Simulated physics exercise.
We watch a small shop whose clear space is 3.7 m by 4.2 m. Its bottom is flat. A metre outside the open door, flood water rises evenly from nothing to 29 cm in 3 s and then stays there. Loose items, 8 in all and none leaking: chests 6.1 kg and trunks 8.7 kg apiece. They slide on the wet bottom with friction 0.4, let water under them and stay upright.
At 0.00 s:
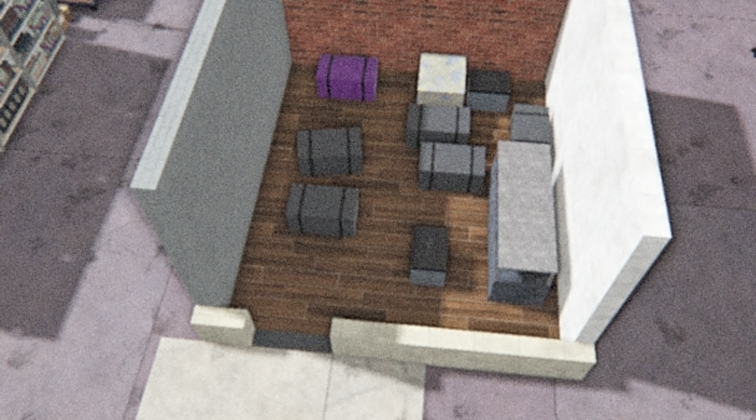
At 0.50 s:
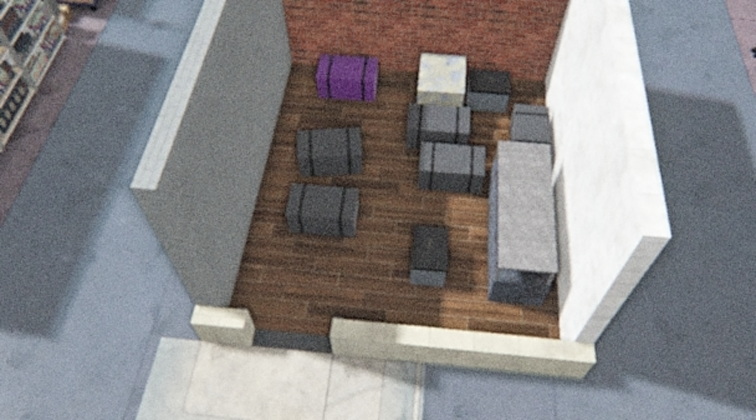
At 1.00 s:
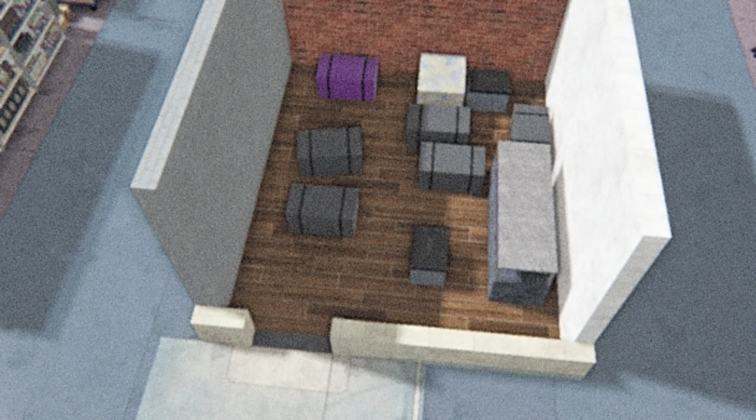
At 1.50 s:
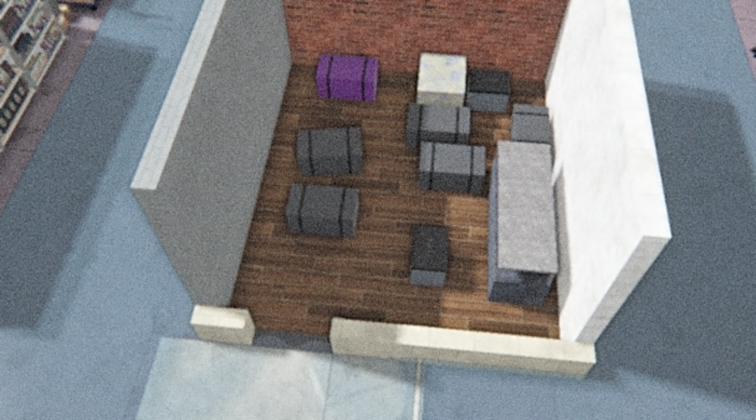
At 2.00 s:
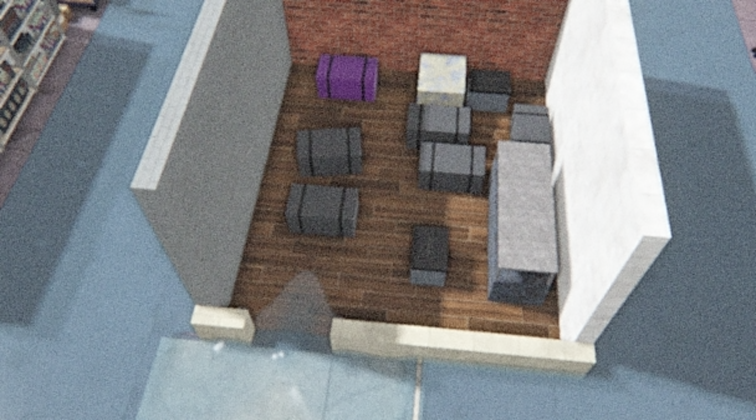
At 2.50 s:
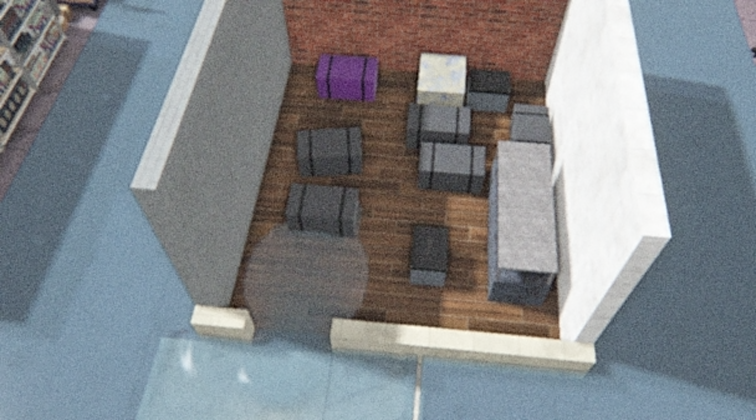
Water covering the pavement around a small open-fronted shop, then spreading through the doorway across the wooden floor among unmoving trunks.
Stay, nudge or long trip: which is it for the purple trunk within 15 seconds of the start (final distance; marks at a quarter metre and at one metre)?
The purple trunk moves a short way.
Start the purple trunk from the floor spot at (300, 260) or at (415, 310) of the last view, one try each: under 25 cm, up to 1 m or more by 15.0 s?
In that order: It ends far away; it ends far away.
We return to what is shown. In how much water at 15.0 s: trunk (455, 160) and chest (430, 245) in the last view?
Roughly 17 and 13 cm.
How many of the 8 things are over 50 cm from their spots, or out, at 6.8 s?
2 of them.
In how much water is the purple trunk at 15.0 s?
Roughly 22 cm.
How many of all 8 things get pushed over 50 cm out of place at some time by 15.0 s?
I count 6.
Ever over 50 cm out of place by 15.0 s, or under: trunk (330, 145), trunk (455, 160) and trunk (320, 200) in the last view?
In turn: More, less, over.
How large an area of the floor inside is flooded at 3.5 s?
Some 5.0 m2.
After 3.5 s the purple trunk is near (347, 68), 0.0 m from its start, aground; 0 afloat.
After 6.8 s the purple trunk is near (372, 50), 0.4 m from its start, afloat; 7 afloat.
After 11.0 s the purple trunk is near (391, 53), 0.6 m from its start, afloat; 8 afloat.
After 15.0 s the purple trunk is near (392, 51), 0.6 m from its start, afloat; 8 afloat.
